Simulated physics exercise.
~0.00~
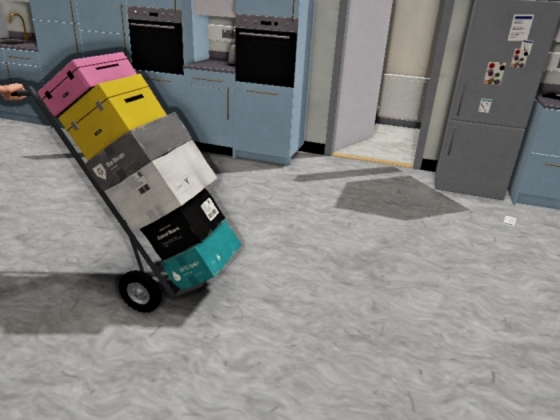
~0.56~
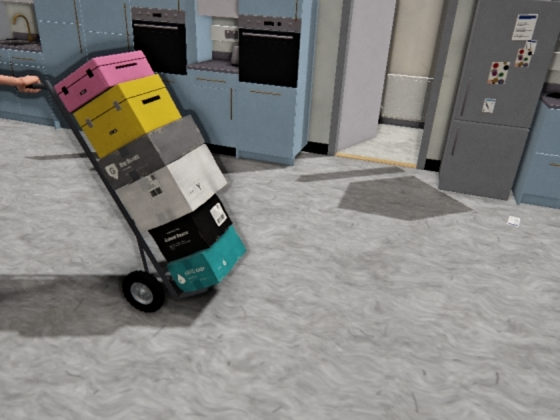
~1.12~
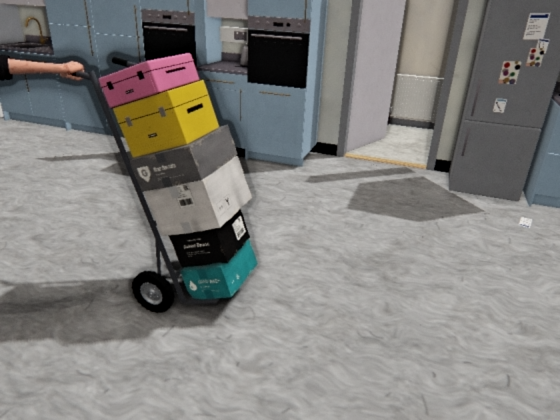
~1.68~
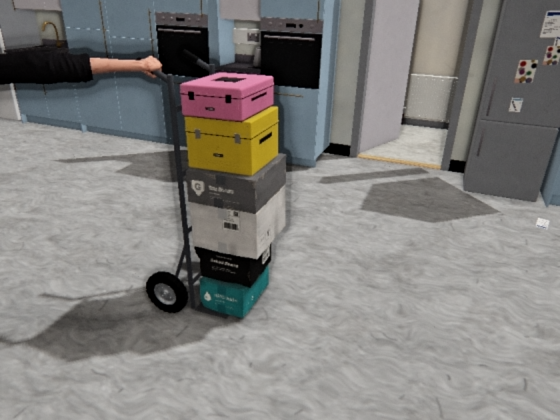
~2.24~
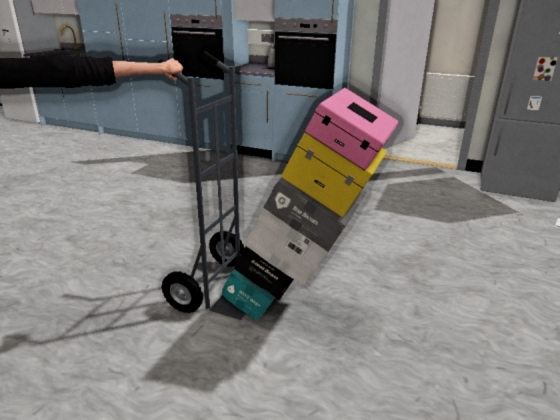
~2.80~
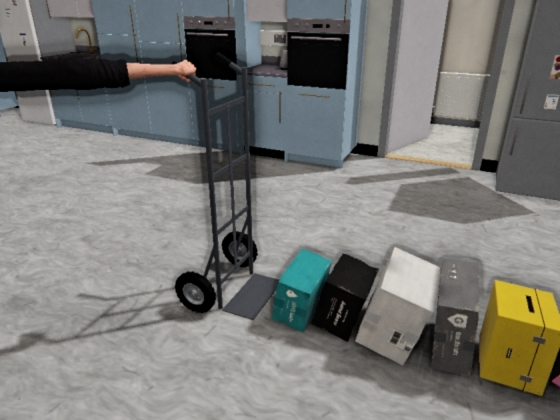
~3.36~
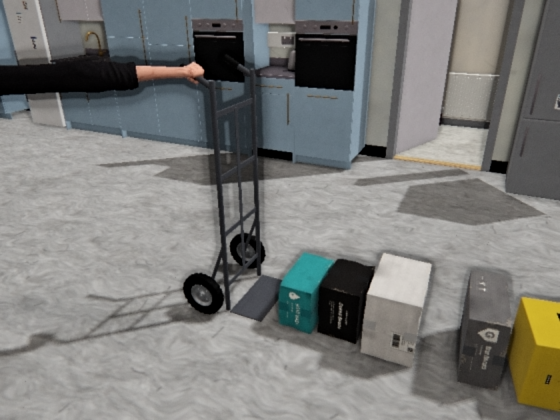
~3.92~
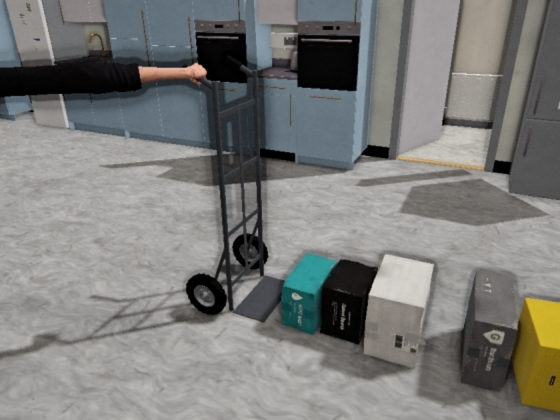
A two-wheeled hand truck leans back at the left of a grey-floored kitchen with blue cabinets, seen from slightly above, an outstretched arm gripping its handle. It carries a stack with pink on top, then yellow, grey, white, black and turquoise at the bottom. The arm swings the truck upright, and the stack keeps going, tilting away to the right. The boxes topple together and land in a row across the floor. The truck stands still, still held, with the turquoise, black, white, grey and yellow boxes tipped over beside it and the pink one out of view.
